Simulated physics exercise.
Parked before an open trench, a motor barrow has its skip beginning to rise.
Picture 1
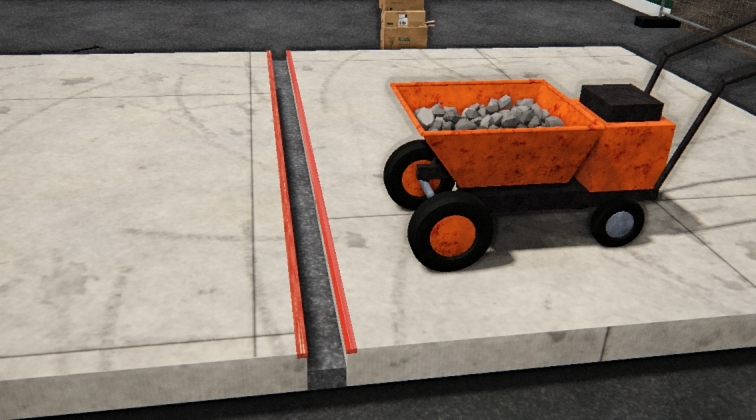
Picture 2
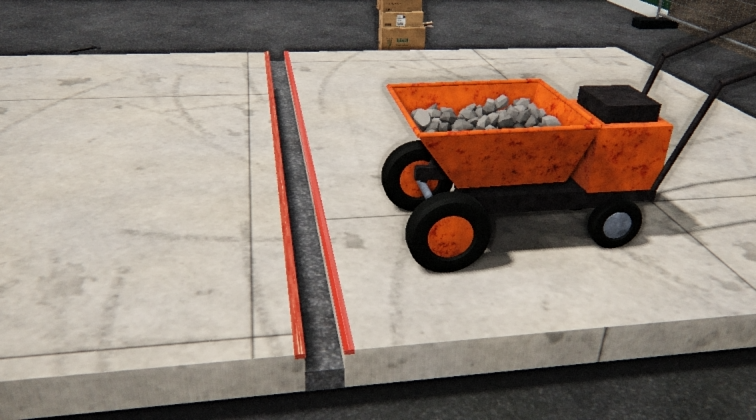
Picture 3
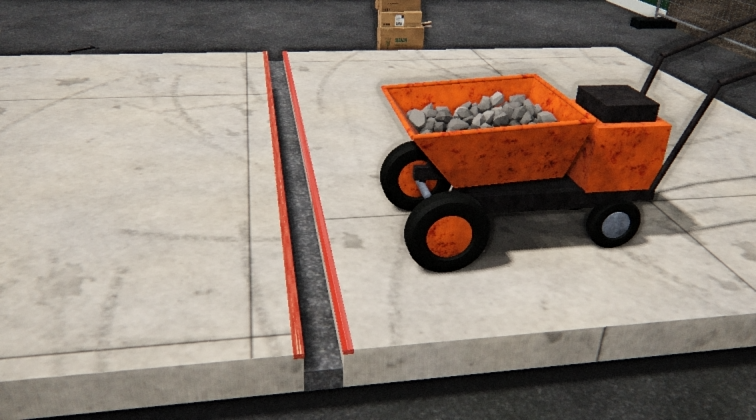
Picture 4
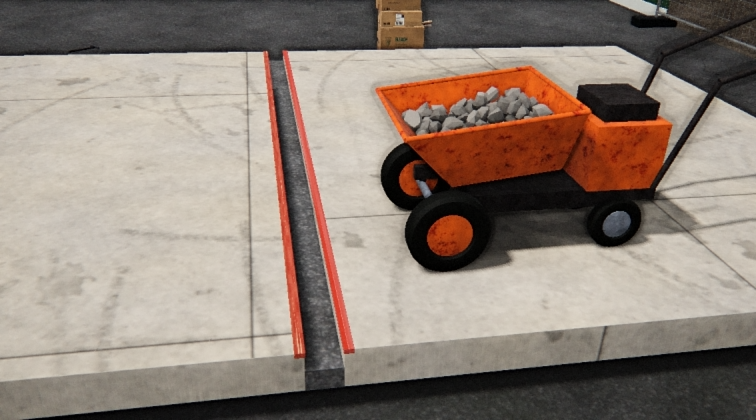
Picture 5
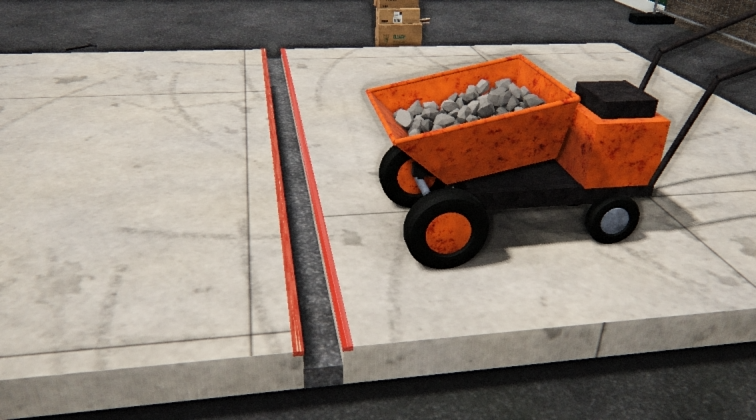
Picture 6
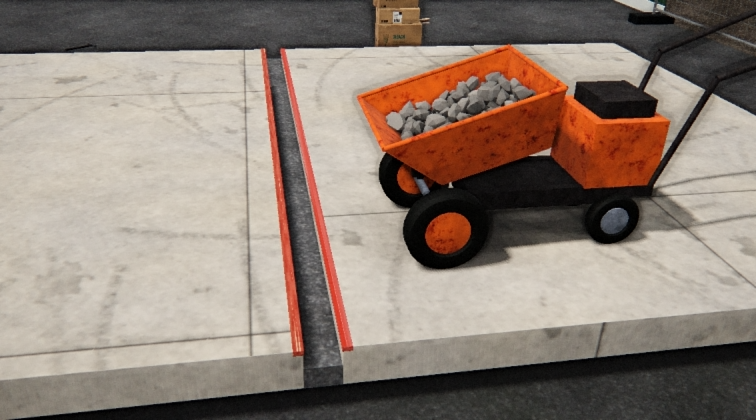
An orange motor barrow with black tyres and a skip of grey broken stones stands at the right on a pale concrete slab, seen from slightly above. To its left, a narrow dark trench edged with red strips crosses the slab, with cardboard boxes behind. The skip, level at first, gradually tilts toward the trench, its rear lifting while the wheels stay put and the view barely shifts.
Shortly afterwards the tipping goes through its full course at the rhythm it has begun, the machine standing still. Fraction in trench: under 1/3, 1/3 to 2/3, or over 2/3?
Amount in: A third to two thirds.
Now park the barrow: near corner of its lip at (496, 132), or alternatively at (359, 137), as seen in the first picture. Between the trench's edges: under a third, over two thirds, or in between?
For the first case, under a third; for the second case, below one third.
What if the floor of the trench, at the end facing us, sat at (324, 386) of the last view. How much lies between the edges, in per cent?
It works out to some 60 percent.
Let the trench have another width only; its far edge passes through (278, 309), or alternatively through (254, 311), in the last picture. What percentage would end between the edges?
Roughly 60 % first, 80 % second.
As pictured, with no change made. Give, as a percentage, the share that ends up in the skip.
That comes to about 15 per cent or so.
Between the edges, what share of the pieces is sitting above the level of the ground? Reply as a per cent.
Estimate: Close to 55 in a hundred.
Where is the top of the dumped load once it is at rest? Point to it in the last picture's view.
My guess for the top is about pixel (293, 209).
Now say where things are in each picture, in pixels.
In the first frame, lip of the skip at (423, 134), level; top of the load at (494, 120), broken stones; first edge of the trench at (343, 306); far edge at (297, 310), the trench under half as wide as the skip, and about half as deep as wide.
In the second frame, lip of the skip at (419, 136), level; top of the load at (491, 120).
In the third frame, lip of the skip at (413, 138), tipped barely; top of the load at (501, 119).
In the fourth frame, lip of the skip at (406, 140), tipped a little; top of the load at (514, 120).
In the fifth frame, lip of the skip at (395, 143), tipped a little; top of the load at (506, 112).
In the sixth frame, lip of the skip at (384, 149), tipped clearly; top of the load at (497, 106); first edge of the trench at (338, 304); far edge at (293, 308).
Soon after the last picture, skip tipped steeply; all in the skip.
A little later, skip tipped steeply; most in the skip; a small part in or heaped over the trench; a stray few beyond it; a stray few falling.
Later still, skip tipped right over; about a quarter in the skip; a stray few short of the trench; about a third in or heaped over the trench; about a third beyond it.
By the end, skip tipped right over; a small part in the skip; a small part short of the trench; about half in or heaped over the trench; about a third beyond it.
